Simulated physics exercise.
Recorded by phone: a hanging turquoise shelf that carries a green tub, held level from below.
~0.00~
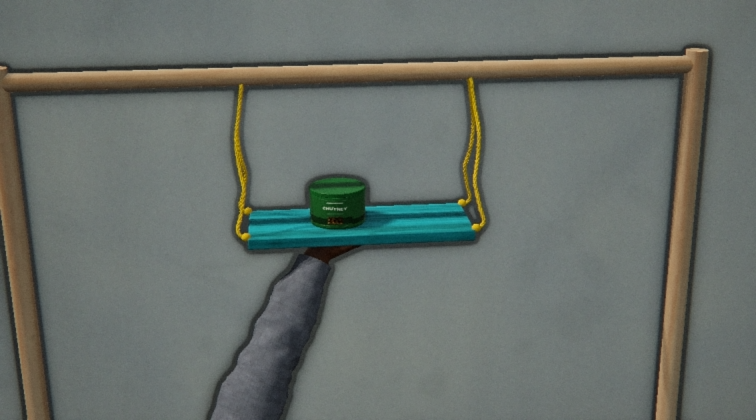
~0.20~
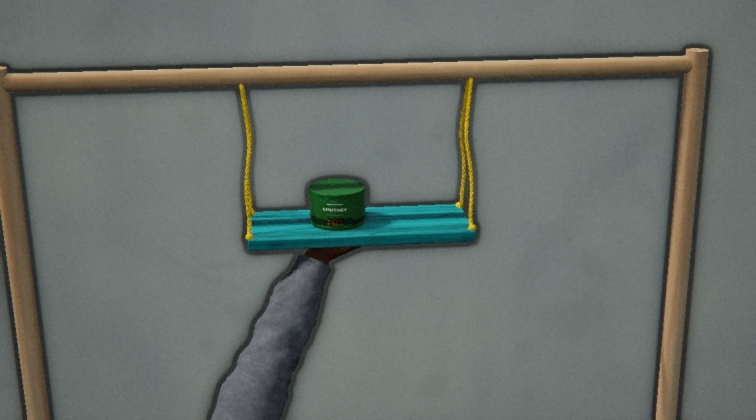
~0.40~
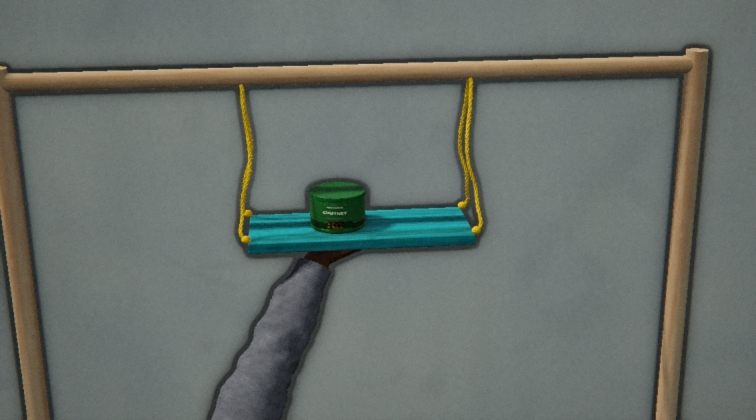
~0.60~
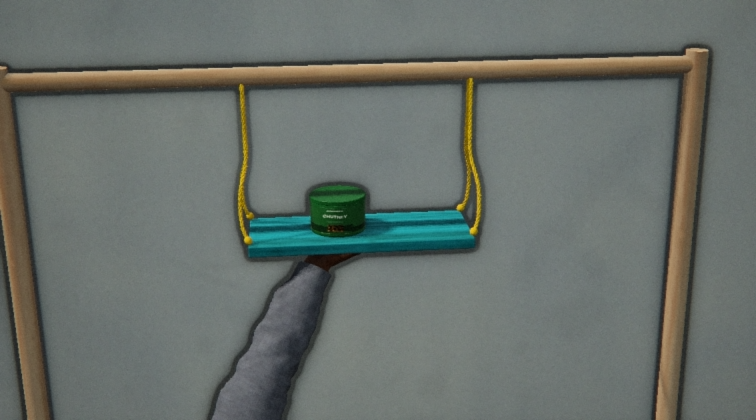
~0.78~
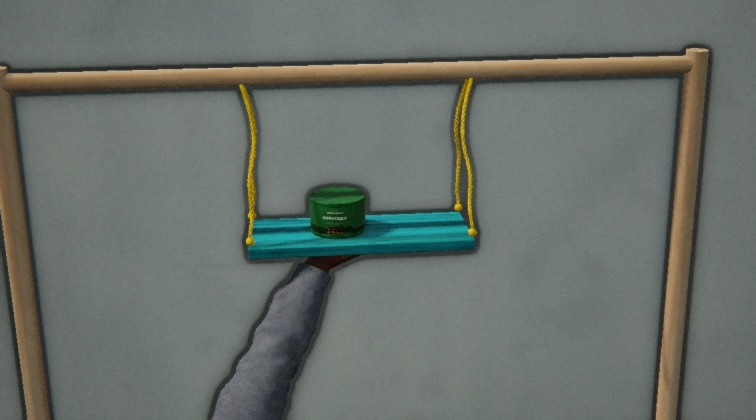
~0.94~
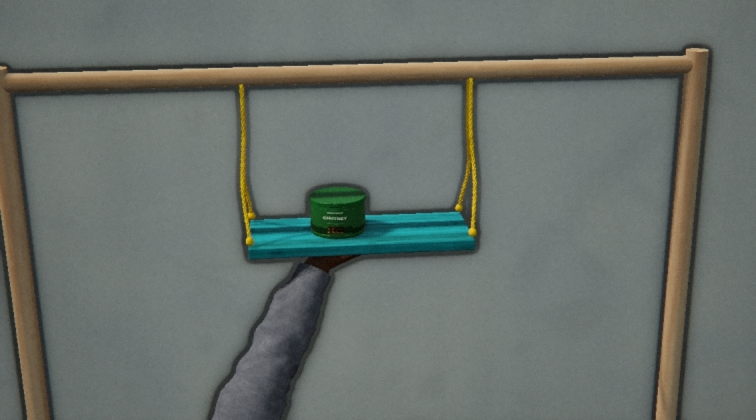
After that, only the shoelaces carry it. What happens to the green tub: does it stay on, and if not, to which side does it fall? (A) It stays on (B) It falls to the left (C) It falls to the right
Answer: A.
After 1.30 s, board level; tub on the board near (338, 215).
At rest, board level; tub on the board near (338, 216). The green tub keeps its place.
